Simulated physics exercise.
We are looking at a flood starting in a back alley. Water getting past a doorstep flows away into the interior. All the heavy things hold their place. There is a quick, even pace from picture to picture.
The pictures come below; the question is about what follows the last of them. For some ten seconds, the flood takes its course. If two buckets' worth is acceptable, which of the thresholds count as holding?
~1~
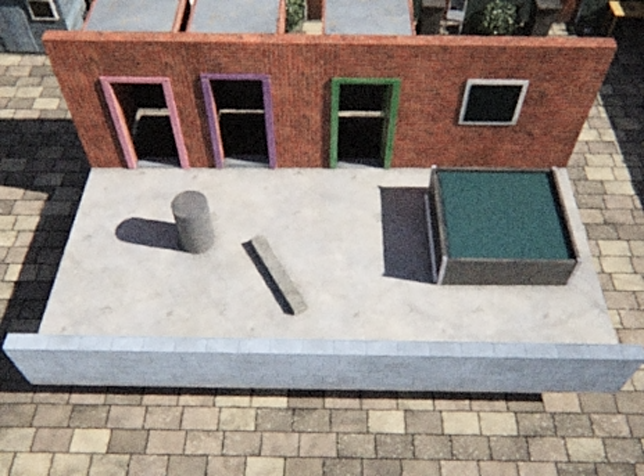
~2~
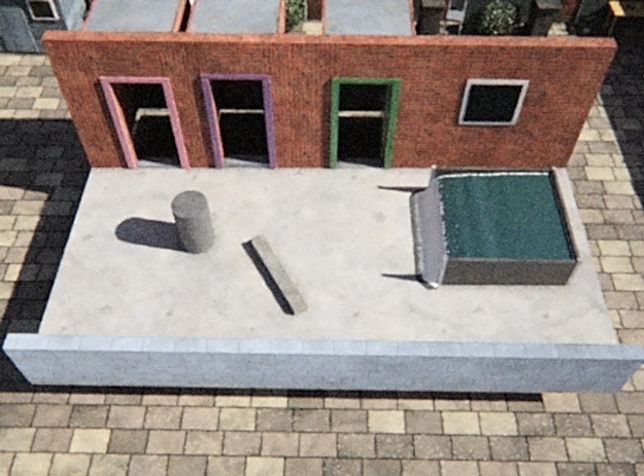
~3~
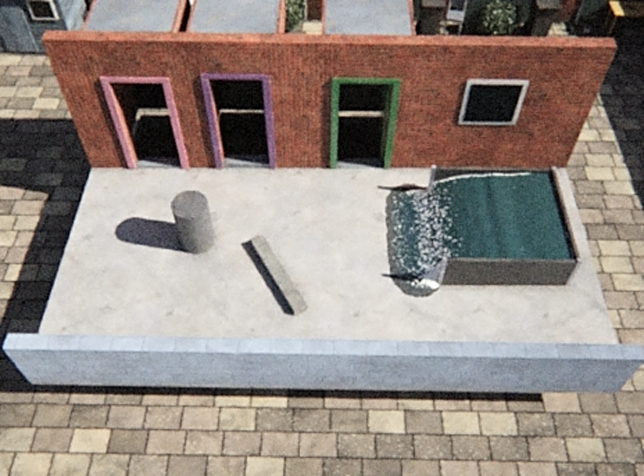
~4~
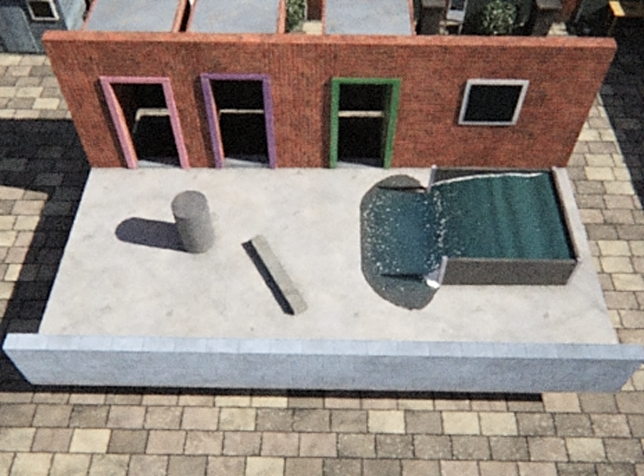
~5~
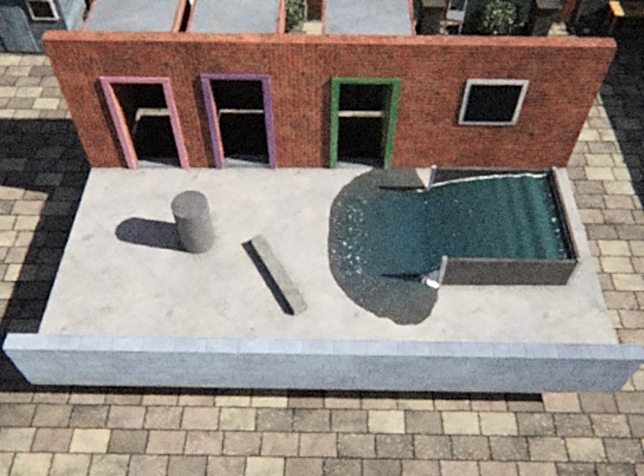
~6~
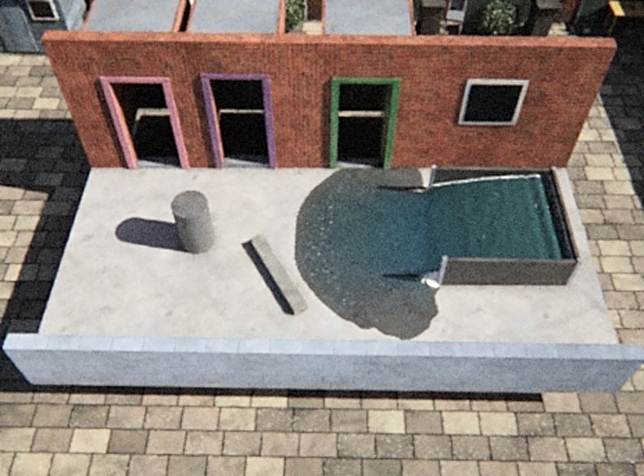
The pink door does not count, the green door does not count, the purple door counts as holding.
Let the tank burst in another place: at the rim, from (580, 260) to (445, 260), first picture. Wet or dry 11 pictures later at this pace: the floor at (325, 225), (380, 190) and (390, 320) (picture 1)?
Respectively: Parched, parched and drenched.
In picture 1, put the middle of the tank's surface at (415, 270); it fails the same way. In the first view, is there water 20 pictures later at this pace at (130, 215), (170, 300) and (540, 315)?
Spot by spot, in the order asked: Swamped, swamped, untouched.
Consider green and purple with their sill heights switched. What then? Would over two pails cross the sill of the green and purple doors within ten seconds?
After the swap the green door stays in check and the purple door breaks the limit.
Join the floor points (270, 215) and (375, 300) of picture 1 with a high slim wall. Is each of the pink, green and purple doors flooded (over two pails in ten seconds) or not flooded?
I'd say the pink door misses the limit, the green door tops the limit, and the purple door tops the limit.
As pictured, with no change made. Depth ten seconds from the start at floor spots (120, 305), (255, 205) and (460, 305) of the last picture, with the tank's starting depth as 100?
Respectively near 2, 6 and 2 per cent.
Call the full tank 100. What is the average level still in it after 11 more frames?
30 percent or thereabouts.
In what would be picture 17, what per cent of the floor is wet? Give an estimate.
Share estimate: About 60 per cent.
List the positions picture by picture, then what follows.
In the first picture, the water tank at (501, 215) is whole and still.
In the second picture, water pours out at (437, 228) and has run to (434, 287).
In the third picture, water pours out at (437, 230) and has run to (409, 290).
In the fourth picture, water pours out at (436, 230) and has run to (387, 296).
In the fifth picture, water pours out at (436, 231) and has run to (350, 293).
In the sixth picture, the front is at (304, 269), out from the gap at (436, 231).
A moment on, water covers 40 % of the floor; the pink door not reached, the green door under two buckets in, the purple door wet at the sill, nothing in.
Next, water covers 60 % of the floor; the pink door wet at the sill, nothing in, the green door over two buckets in, the purple door wet at the sill, nothing in.
Then, water covers 75 % of the floor; the pink door over two buckets in, the green door over two buckets in, the purple door wet at the sill, nothing in.
Later, water covers 75 % of the floor; the pink door over two buckets in, the green door over two buckets in, the purple door under two buckets in.
In the end, water covers 65 % of the floor; the pink door over two buckets in, the green door over two buckets in, the purple door under two buckets in.
